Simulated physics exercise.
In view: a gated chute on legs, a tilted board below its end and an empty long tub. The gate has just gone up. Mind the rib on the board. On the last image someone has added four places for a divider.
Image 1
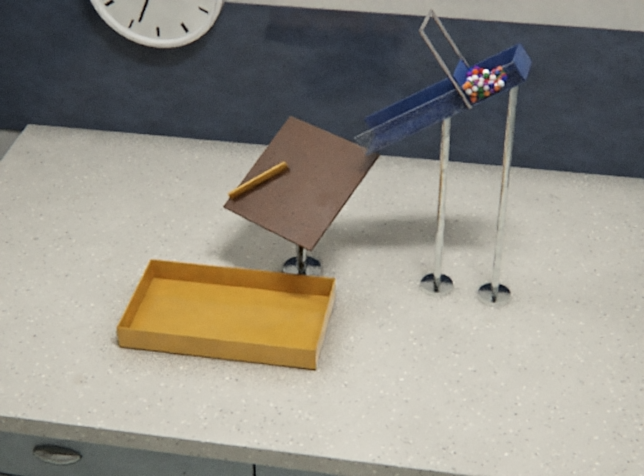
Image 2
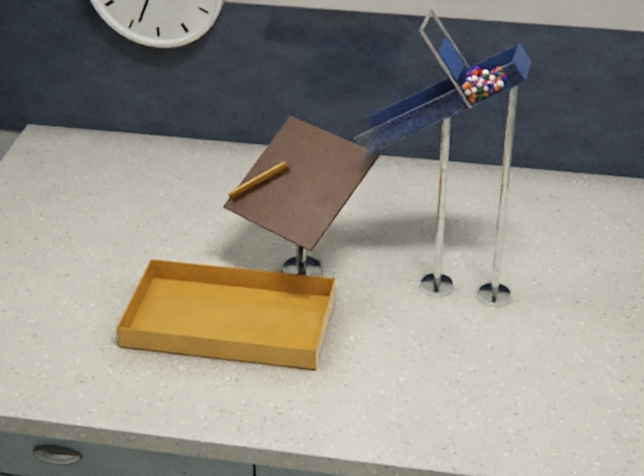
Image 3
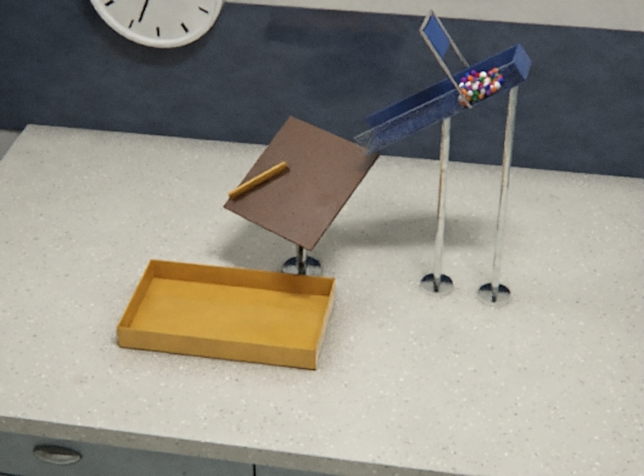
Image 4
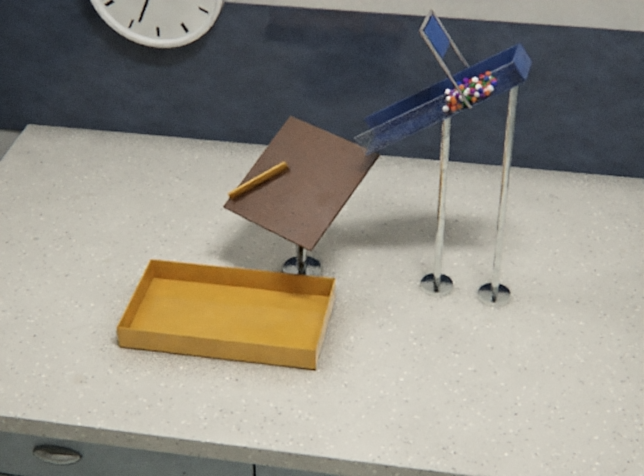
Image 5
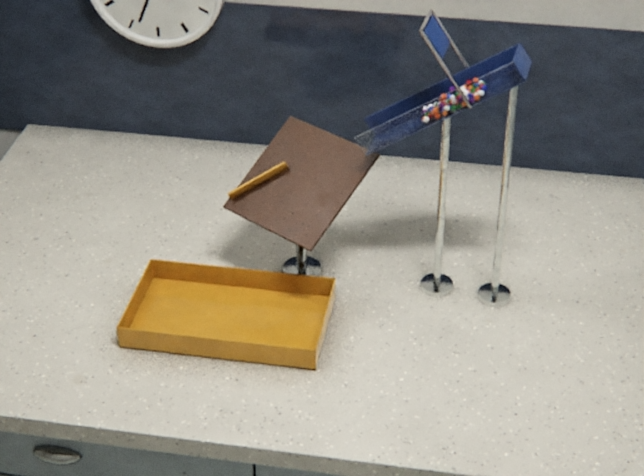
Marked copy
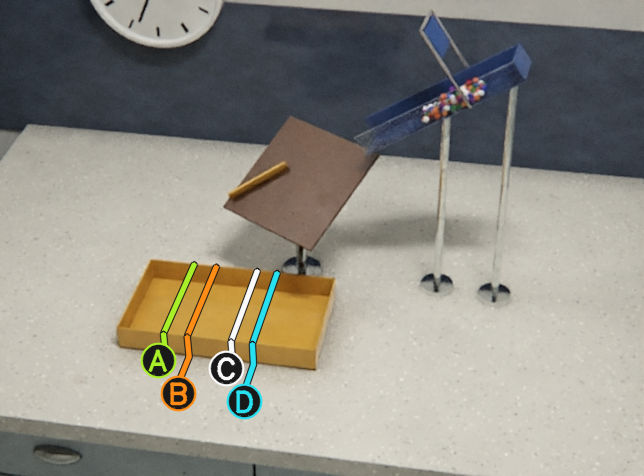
The clip opens on colourful beads bunched behind a gate in a sloping blue chute on legs, with a tilted brown board carrying a rib and an empty yellow tub to the left. The gate rises, then the beads slide down the chute toward the left, spreading out about halfway to its lip.
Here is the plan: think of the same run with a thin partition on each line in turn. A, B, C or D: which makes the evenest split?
I would pick line A.
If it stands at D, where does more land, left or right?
The left side.
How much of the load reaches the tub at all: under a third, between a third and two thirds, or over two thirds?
About that: Over two thirds.
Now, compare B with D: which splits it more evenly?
B.
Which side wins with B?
The left side.
On the marked copy, line A crosses the front rim at (163, 333); line B crosses the front rim at (187, 335); line C crosses the front rim at (231, 340); line D crosses the front rim at (252, 343).
Choosing A, of what is caught, about two thirds on the left of the divider, about a third on the right.
Choosing B, of what is caught, most on the left of the divider, a small part on the right.
Choosing C, of what is caught, nearly all on the left of the divider, a stray few on the right.
Choosing D, of what is caught, all on the left of the divider, none on the right.
